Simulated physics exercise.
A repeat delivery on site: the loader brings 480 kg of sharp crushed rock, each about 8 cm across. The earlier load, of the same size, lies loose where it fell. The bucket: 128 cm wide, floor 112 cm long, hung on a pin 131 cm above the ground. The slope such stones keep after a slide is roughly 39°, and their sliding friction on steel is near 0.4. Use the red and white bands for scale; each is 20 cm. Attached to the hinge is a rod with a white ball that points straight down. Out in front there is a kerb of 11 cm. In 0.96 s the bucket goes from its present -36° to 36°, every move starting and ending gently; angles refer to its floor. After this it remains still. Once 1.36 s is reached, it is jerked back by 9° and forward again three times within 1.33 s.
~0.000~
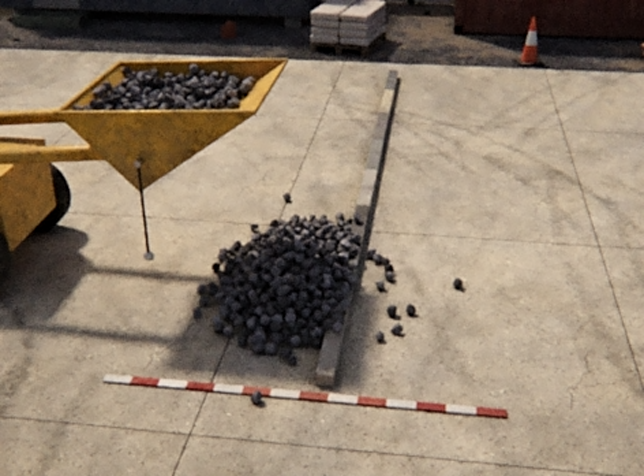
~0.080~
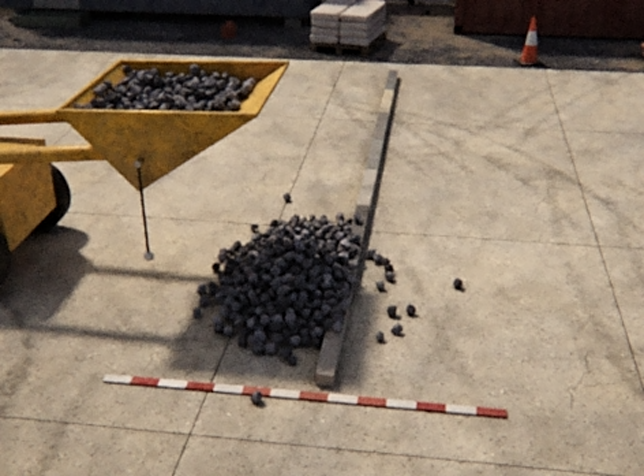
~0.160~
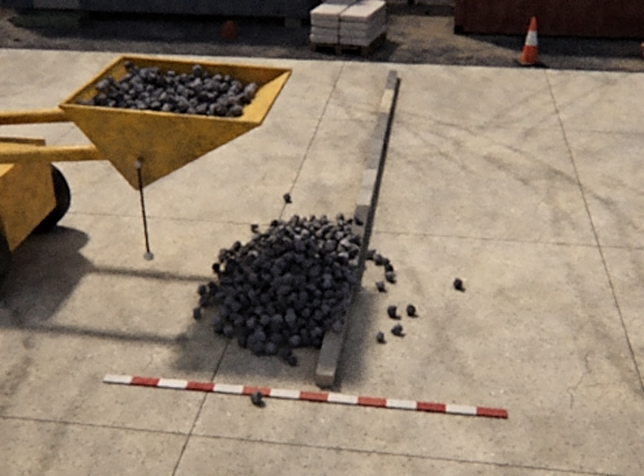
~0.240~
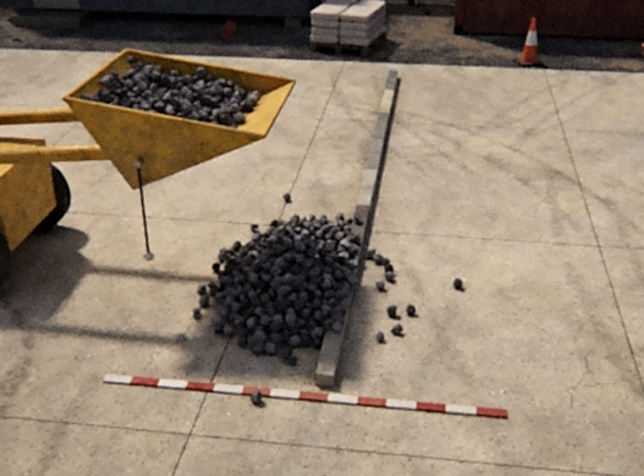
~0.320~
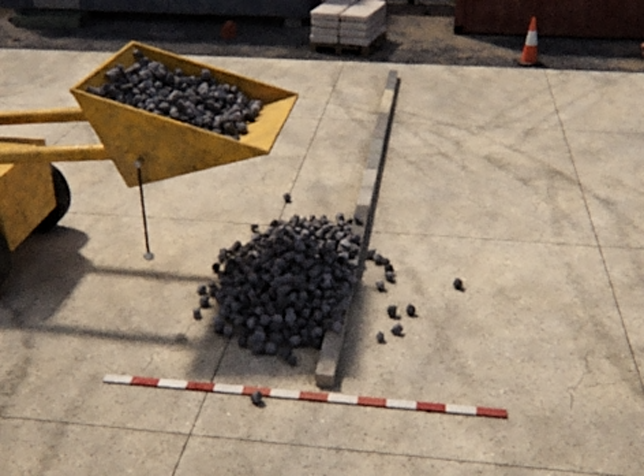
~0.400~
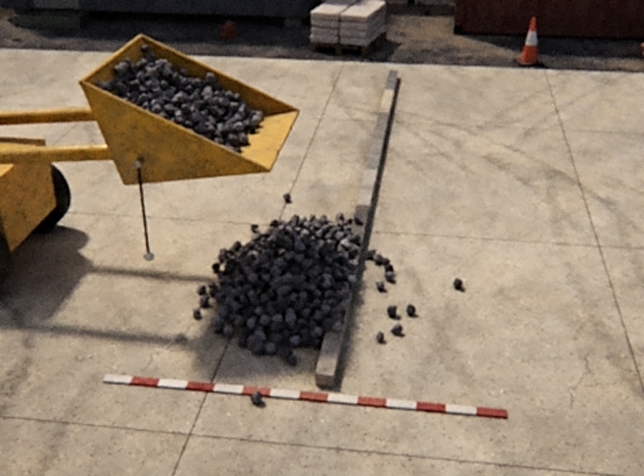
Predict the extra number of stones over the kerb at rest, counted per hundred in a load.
About 32 more per hundred stones.
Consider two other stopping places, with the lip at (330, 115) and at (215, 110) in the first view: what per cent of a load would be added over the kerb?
90 % and 5 %.
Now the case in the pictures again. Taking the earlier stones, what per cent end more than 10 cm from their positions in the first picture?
About 5 %.
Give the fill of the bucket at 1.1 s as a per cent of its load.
95 % still inside.
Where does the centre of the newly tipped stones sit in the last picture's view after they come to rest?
Their middle is at about (322, 260).
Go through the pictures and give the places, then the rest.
In the first frame, the bucket is at -36°, its lip at (255, 112); the top of the load is at (153, 78). The earlier load is highest near (291, 250), 29 cm above ground level, 98 % on this side of the kerb, 2 % over the kerb.
In the second frame, the bucket is at -35°, its lip at (257, 115); the top of the load is at (154, 77); the stones move at 0.1 m/s on average.
In the third frame, the bucket is at -31°, its lip at (261, 124); the top of the load is at (138, 77); the stones move at 0.3 m/s on average.
In the fourth frame, the bucket is at -25°, its lip at (265, 137); the top of the load is at (142, 73); the stones move at 0.4 m/s on average.
In the fifth frame, the bucket is at -17°, its lip at (269, 153); the top of the load is at (141, 70); the stones move at 0.4 m/s on average.
In the sixth frame, the bucket is at -9°, its lip at (270, 171); the top of the load is at (141, 63); the stones move at 0.5 m/s on average.
After 0.7 s the floor is at 25°; in per cent of one load, 100 in the bucket, 98 on this side of the kerb, 2 over the kerb; the foremost stones are at (400, 296).
After 1.1 s the floor is at 36°; in per cent of one load, 96 in the bucket, 102 on this side of the kerb, 2 over the kerb; the foremost stones are at (400, 296).
After 3.1 s the floor is at 36°; in per cent of one load, 0 in the bucket, 166 on this side of the kerb, 34 over the kerb; the foremost stones are at (484, 286).
After 5.9 s the floor is at 36°; in per cent of one load, 0 in the bucket, 166 on this side of the kerb, 34 over the kerb; the foremost stones are at (484, 286). Net gain over the kerb, 32.
